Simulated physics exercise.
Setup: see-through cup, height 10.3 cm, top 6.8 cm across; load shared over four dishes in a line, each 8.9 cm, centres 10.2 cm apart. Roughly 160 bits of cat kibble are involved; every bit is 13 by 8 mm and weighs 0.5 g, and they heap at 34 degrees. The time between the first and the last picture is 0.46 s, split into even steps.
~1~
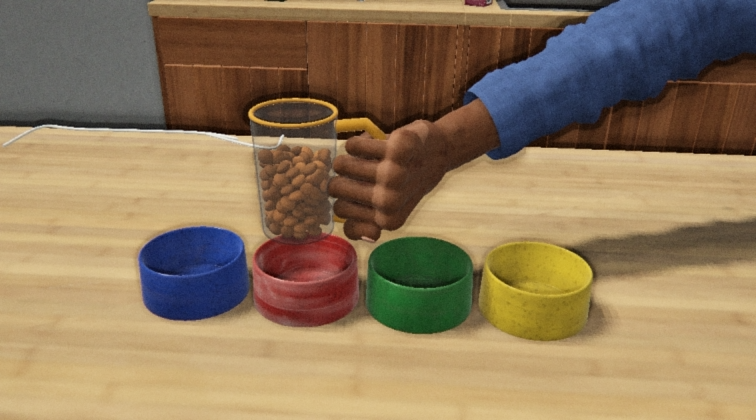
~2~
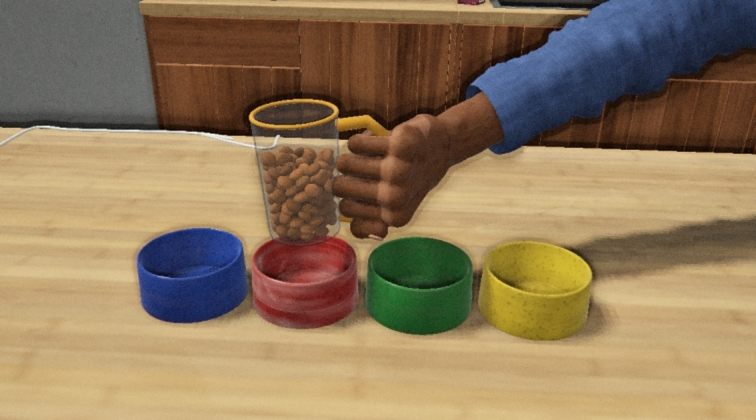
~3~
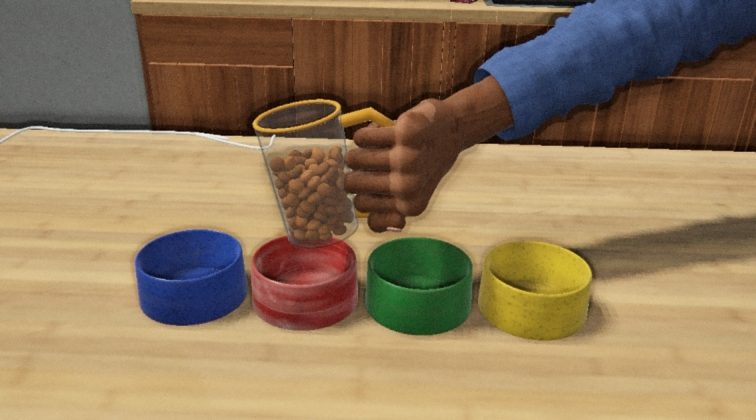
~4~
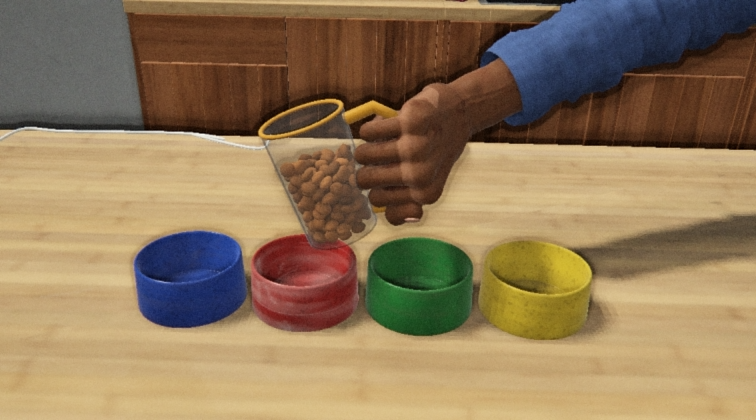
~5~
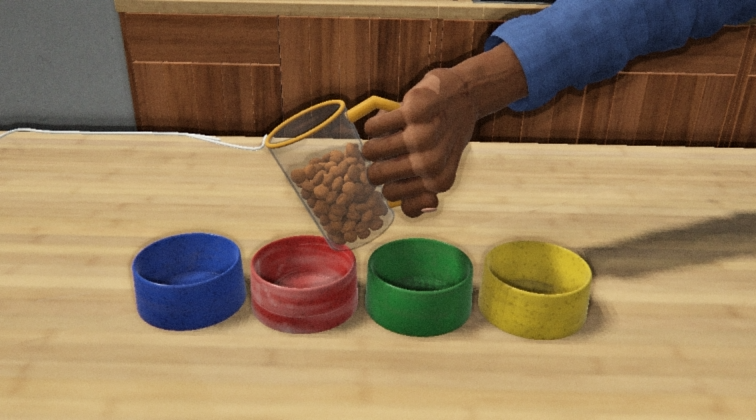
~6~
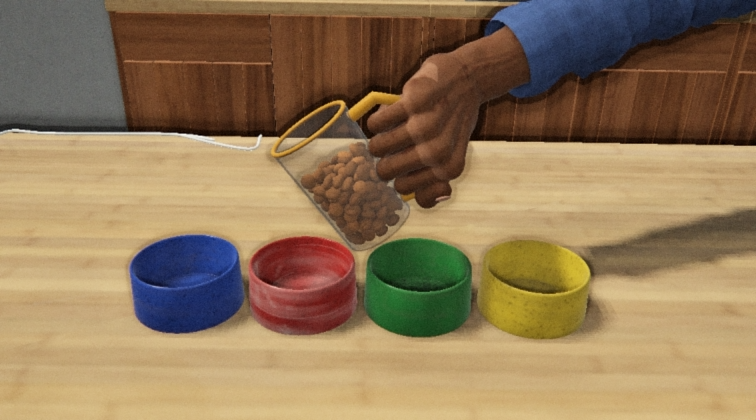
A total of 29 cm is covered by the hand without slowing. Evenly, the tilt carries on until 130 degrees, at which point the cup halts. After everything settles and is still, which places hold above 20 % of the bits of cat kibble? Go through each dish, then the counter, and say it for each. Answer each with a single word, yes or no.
Red no, blue no, green yes, yellow no, counter no.
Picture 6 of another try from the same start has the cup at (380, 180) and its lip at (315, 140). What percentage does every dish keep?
It'd finish with red at 0, blue at 0, green at 0 and yellow at 90.
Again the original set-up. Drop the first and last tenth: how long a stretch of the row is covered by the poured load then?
It spans about 5 centimetres along the dishes.
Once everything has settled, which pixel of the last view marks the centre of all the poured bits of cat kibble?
After settling, the middle sits near (425, 283).
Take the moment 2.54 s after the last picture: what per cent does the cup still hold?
Close to 0 per cent of the load, I'd guess.
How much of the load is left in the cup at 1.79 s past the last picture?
Roughly 0 per cent, give or take.
Then, 1.07 s after the last picture, tilt 124 degrees; cup holds 80 %, green 20 %.
Then, 1.79 s after the last picture, tilt 130 degrees; cup holds 0 %, green 95 %.
Then, 2.54 s after the last picture, tilt 130 degrees; cup holds 0 %, green 95 %.
In the end, red 0 %, blue 0 %, green 95 %, yellow 0 %, counter 5 %.
